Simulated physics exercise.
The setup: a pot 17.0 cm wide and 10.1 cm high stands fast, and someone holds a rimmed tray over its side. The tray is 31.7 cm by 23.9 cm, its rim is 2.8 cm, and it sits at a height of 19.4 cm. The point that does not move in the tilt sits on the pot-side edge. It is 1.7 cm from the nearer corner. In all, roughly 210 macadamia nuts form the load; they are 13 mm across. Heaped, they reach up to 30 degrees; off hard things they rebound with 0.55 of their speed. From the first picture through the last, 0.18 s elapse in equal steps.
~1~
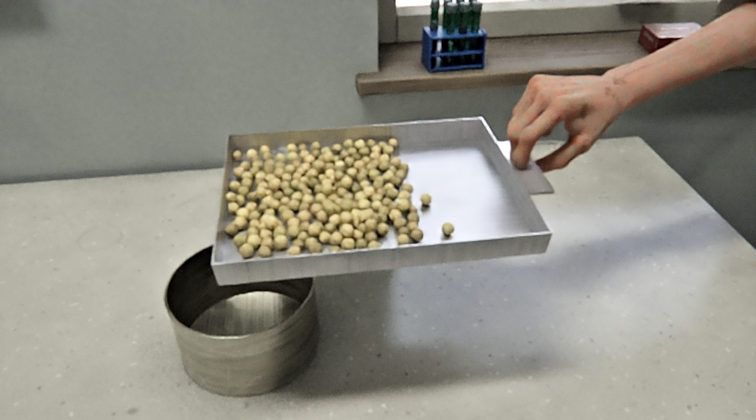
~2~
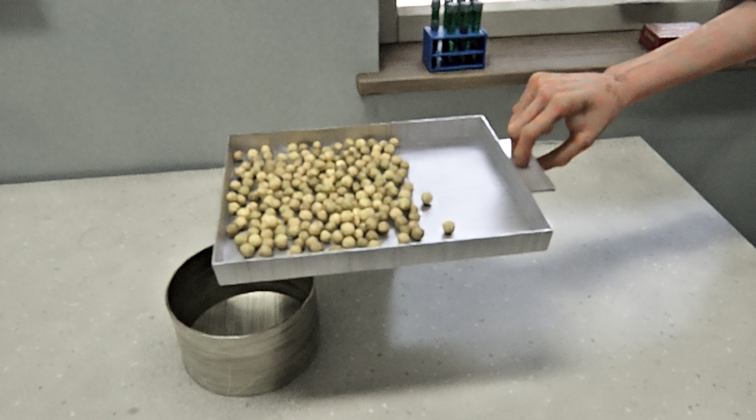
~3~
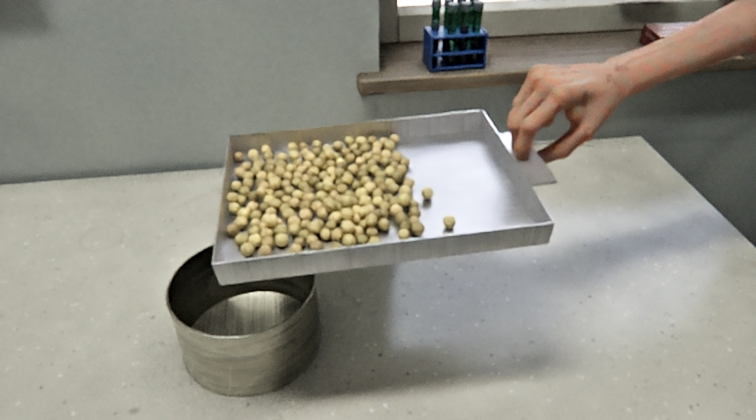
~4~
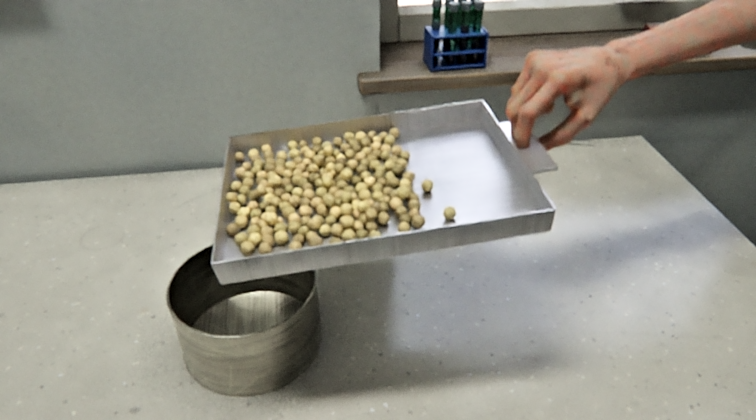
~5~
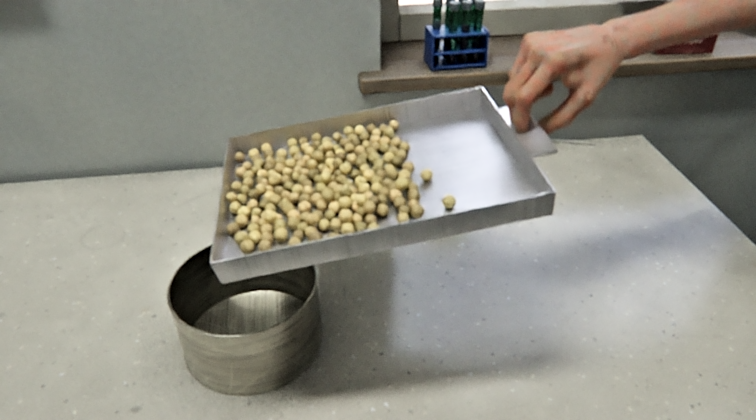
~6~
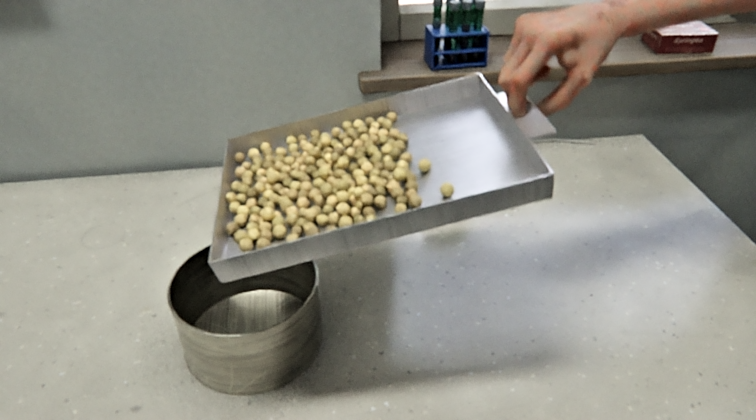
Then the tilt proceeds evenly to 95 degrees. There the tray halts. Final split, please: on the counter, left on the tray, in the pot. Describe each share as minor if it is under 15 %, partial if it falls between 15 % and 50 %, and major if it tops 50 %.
Counter - major; tray - minor; pot - partial.
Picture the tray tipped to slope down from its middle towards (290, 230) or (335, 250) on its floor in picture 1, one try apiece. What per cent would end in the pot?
I'd put it at roughly 0 per cent for the first tilt and roughly 0 per cent for the second.
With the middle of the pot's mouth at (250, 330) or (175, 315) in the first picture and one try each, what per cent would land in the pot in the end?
First try around 10 %, second around 40 %.
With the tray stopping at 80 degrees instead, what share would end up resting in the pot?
The pot would get around 20 per cent.
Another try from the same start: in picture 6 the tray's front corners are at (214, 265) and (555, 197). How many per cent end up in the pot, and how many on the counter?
Split: Pot = 0, counter = 100.
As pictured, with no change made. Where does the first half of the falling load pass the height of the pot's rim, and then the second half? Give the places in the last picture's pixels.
Roughly (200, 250) to begin with, later roughly (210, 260).
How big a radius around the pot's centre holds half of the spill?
Distance: Some 20 cm.
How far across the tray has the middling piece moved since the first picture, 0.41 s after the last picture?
About 3 cm.
Then, 0.41 s after the last picture, tilt 52 degrees; the tray holds 100 %, the pot 0 %.
Then, 0.68 s after the last picture, tilt 79 degrees; the tray holds 95 %, the pot 0 %.
Then, 1.06 s after the last picture, tilt 95 degrees; the tray holds 35 %, the pot 20 %.
In the end, counter 60 %, tray 0 %, pot 40 %.
